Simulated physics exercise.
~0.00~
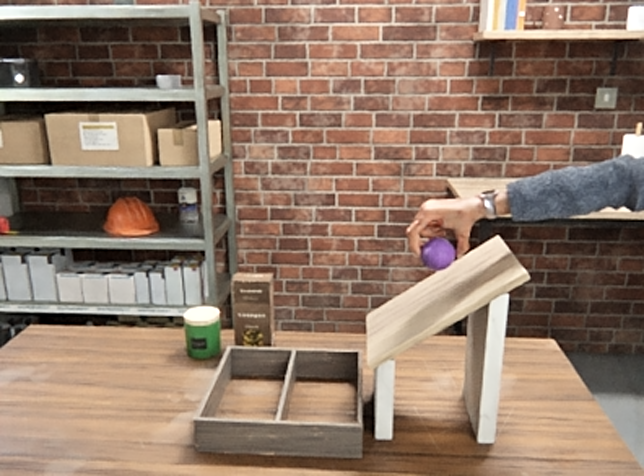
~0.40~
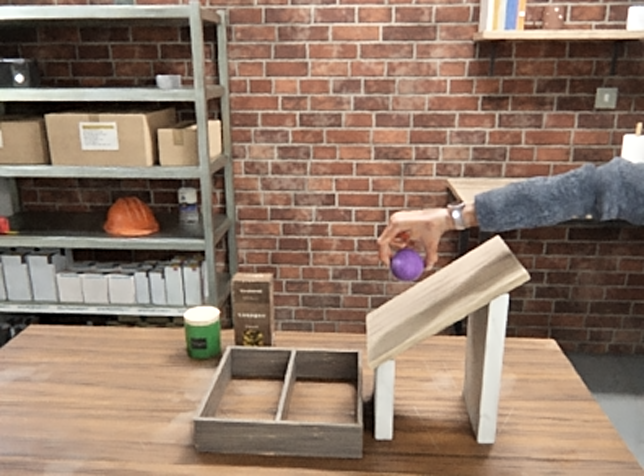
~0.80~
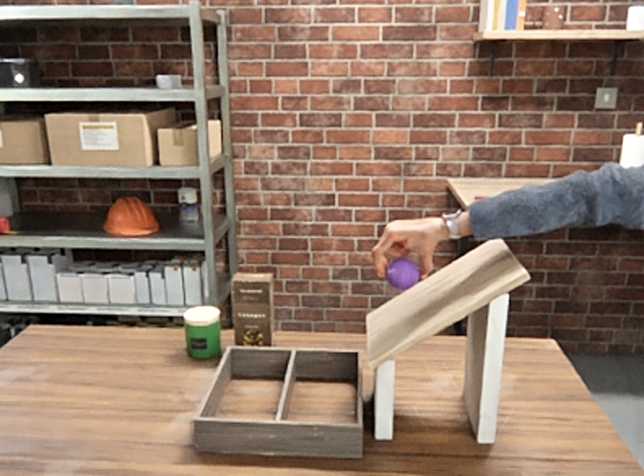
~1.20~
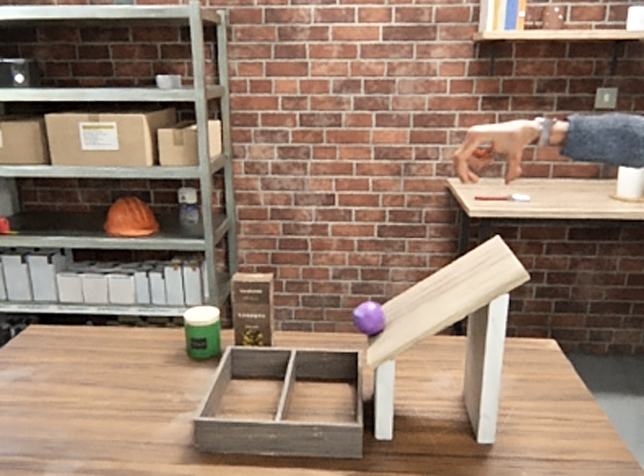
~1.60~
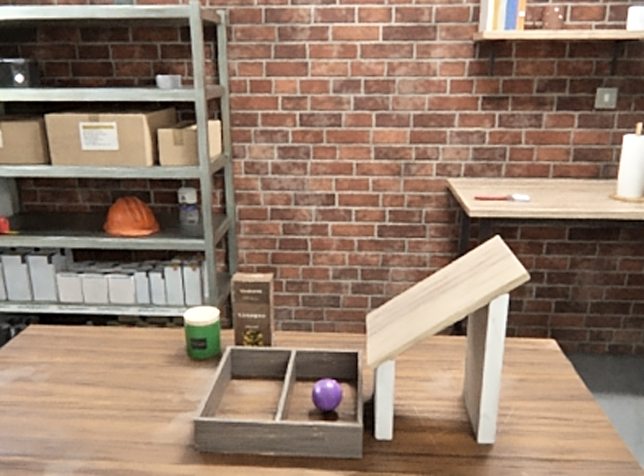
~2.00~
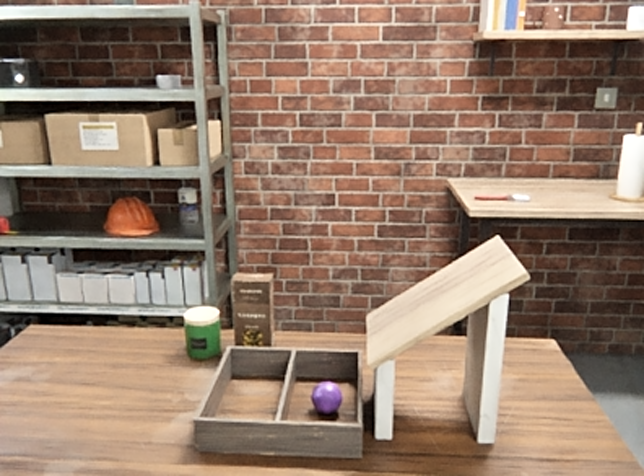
The clip shows a hand holding a purple onion over a sloping wooden board, moving it left and lowering it near the bottom before letting go and withdrawing. The onion drops into the nearer bay of the tray and rests there, while the green jar and brown carton stay put.
